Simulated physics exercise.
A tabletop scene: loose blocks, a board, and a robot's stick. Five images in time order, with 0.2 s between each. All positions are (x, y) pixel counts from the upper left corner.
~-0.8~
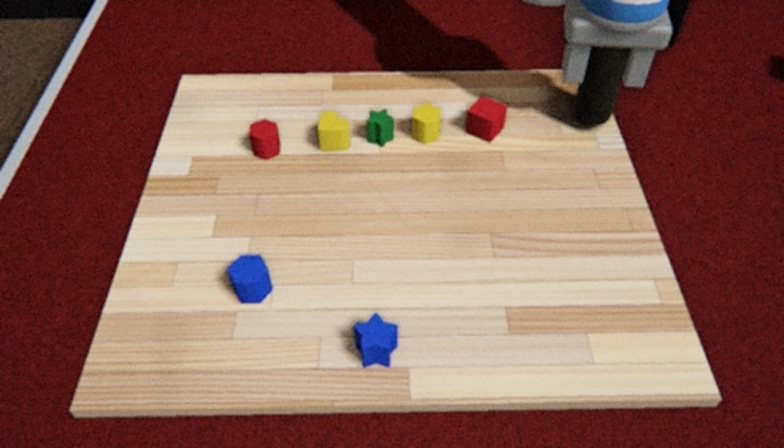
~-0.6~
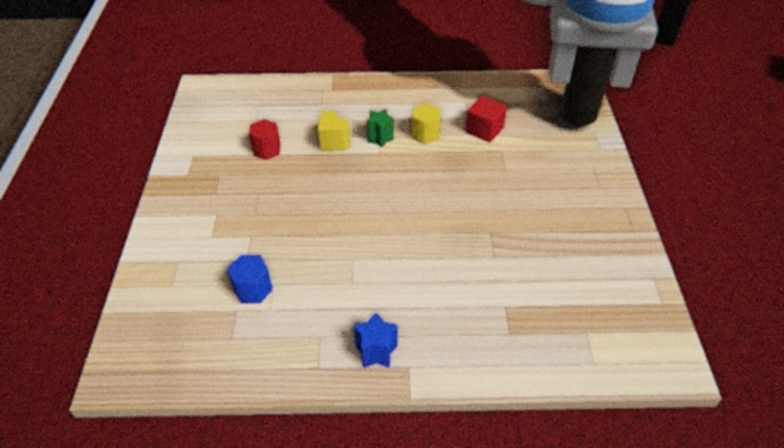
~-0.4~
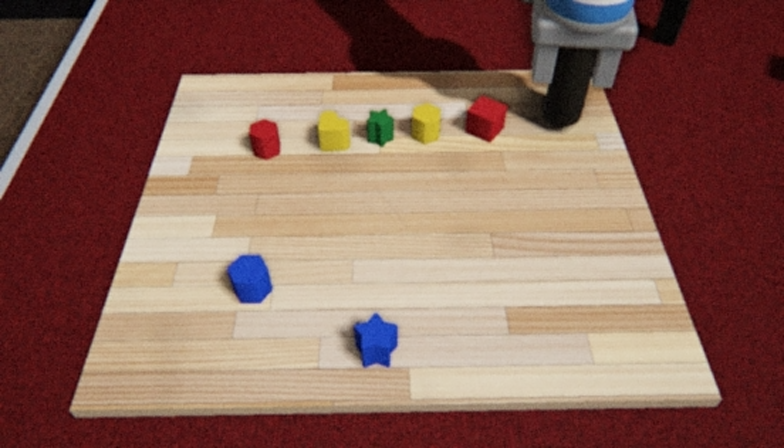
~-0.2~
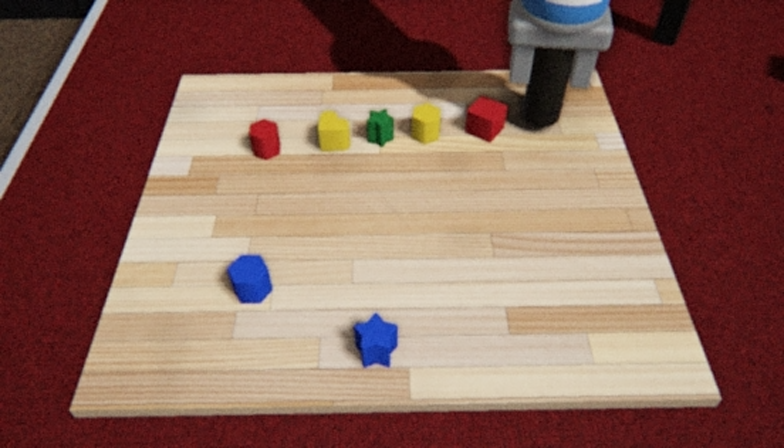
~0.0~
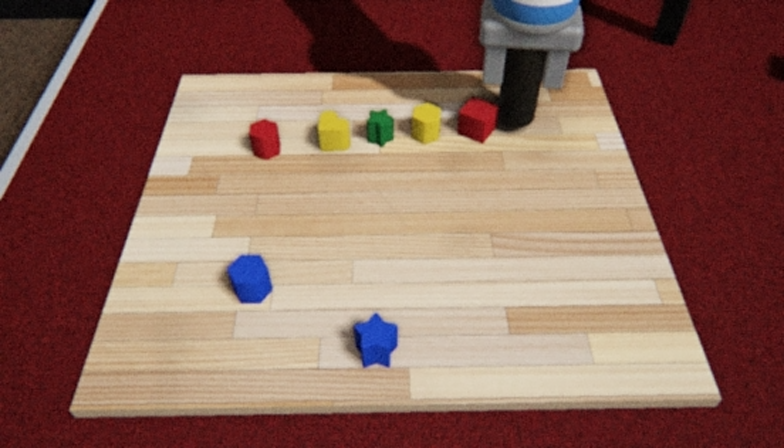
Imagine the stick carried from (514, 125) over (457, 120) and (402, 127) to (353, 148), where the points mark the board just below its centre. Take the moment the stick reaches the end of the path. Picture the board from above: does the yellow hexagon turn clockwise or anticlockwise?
From above, the yellow hexagon will be seen to turn clockwise.
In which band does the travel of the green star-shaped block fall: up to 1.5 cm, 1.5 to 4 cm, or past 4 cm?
Distance: Above 4 cm.
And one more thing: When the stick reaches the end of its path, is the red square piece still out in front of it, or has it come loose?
Expect to find it next to or behind the stick.
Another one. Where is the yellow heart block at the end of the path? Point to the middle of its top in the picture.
Its top middle will sit at (312, 127).
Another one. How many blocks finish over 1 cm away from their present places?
It should be three or more, as far as I can tell.
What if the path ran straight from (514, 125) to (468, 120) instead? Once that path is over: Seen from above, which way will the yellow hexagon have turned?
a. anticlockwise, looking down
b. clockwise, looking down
(b)
On the path given first. One third of the way, stick (457, 111); yellow hexagon (406, 120), turned 35° clockwise; red square piece (440, 115), turned 85° anticlockwise.
Two thirds of the way, stick (400, 119); green star-shaped block (373, 116), turned 15° clockwise; yellow hexagon (396, 128), turned 70° clockwise; red square piece (427, 124).
At the end, stick (352, 139); yellow heart block (312, 127), turned 90° clockwise; green star-shaped block (328, 140), turned 20° anticlockwise; yellow hexagon (394, 133), turned 55° clockwise; red square piece (427, 124), turned 135° anticlockwise.
